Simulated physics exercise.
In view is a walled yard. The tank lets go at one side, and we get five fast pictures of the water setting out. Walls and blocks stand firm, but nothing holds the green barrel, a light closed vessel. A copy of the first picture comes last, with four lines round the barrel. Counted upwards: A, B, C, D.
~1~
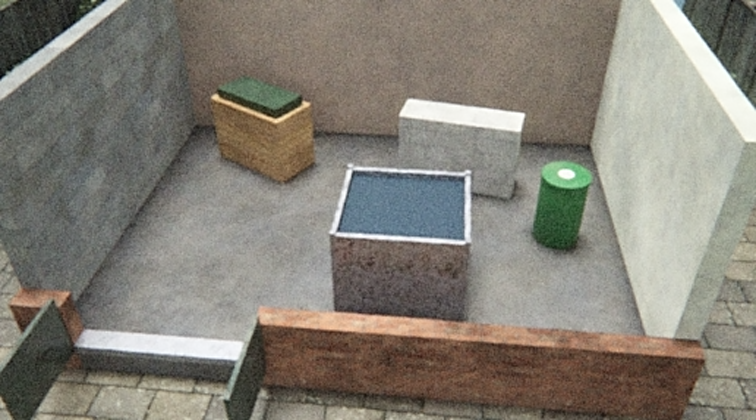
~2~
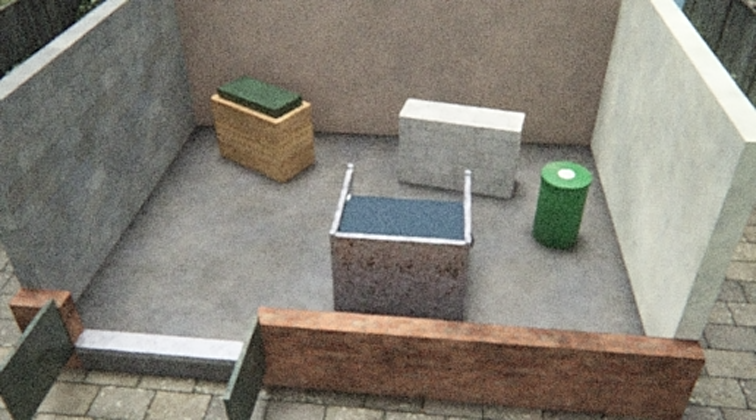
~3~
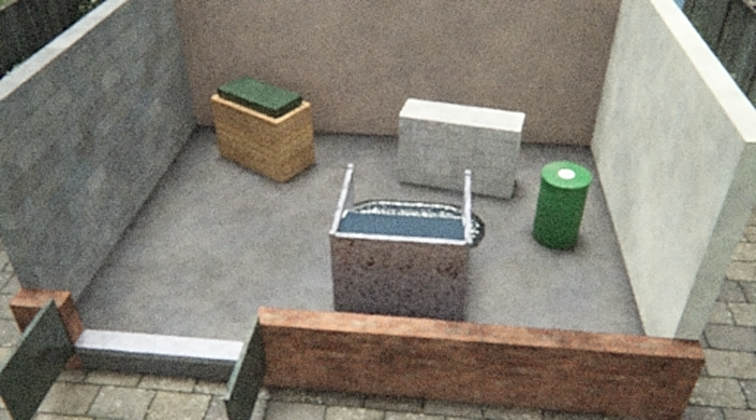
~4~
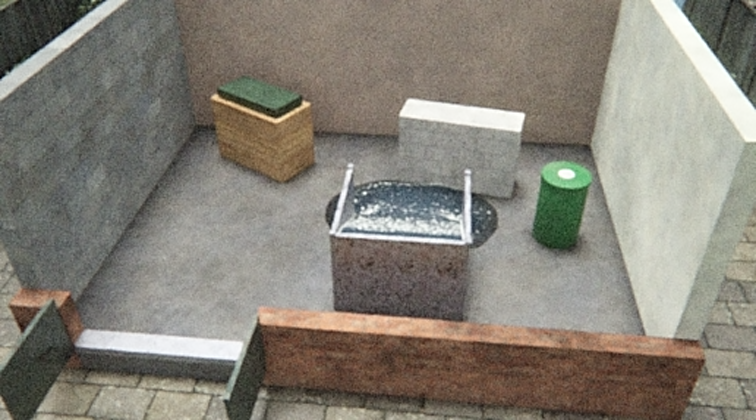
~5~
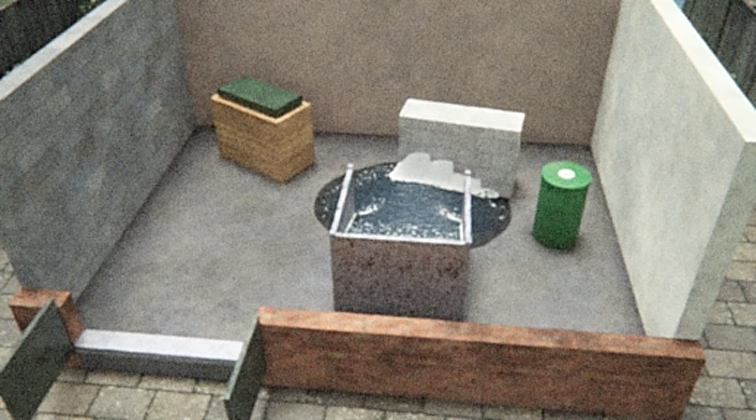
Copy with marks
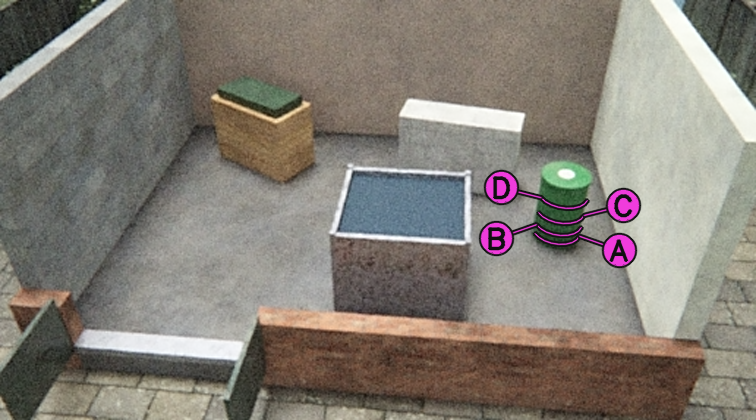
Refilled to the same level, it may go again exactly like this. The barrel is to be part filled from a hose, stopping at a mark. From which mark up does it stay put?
Take C.
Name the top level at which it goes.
That is level B.
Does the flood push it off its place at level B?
Yes, it does.
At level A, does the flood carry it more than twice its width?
Yes, clearly.
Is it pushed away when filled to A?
Yes, that goes wrong.
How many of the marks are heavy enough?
Two of the four.
In magenta, A at (558, 244); B at (560, 235); C at (563, 223); D at (566, 208); from the bottom up A, B, C, D.
With A, it is pushed about 3 times its own width away.
With B, it is pushed about half its own width away.
With C, it does not move.
With D, it does not move.
